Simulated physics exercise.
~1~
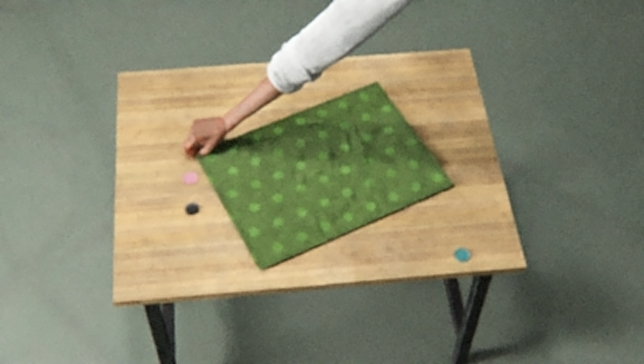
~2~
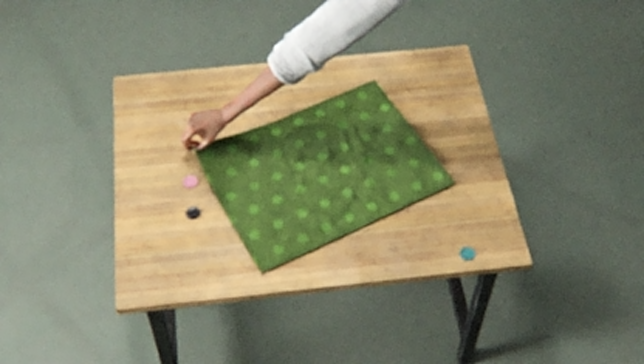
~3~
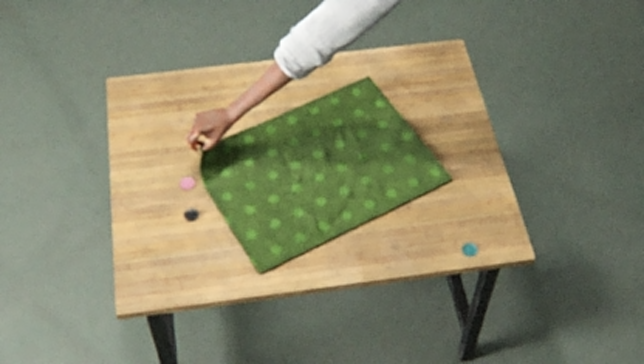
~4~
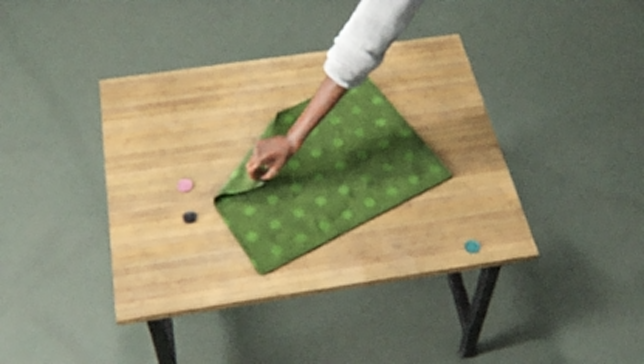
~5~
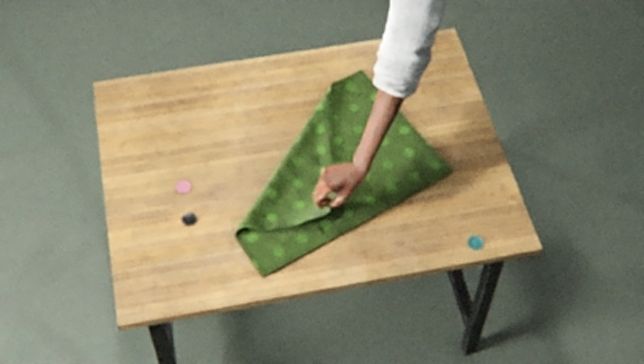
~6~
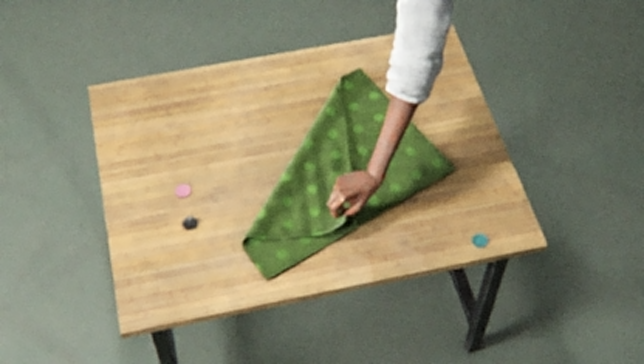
A green polka-dot napkin lies flat on a wooden table until a hand lifts its left corner and folds it rightward across the cloth, ending with the hand still at the folded corner and the pink, black and teal discs uncovered.
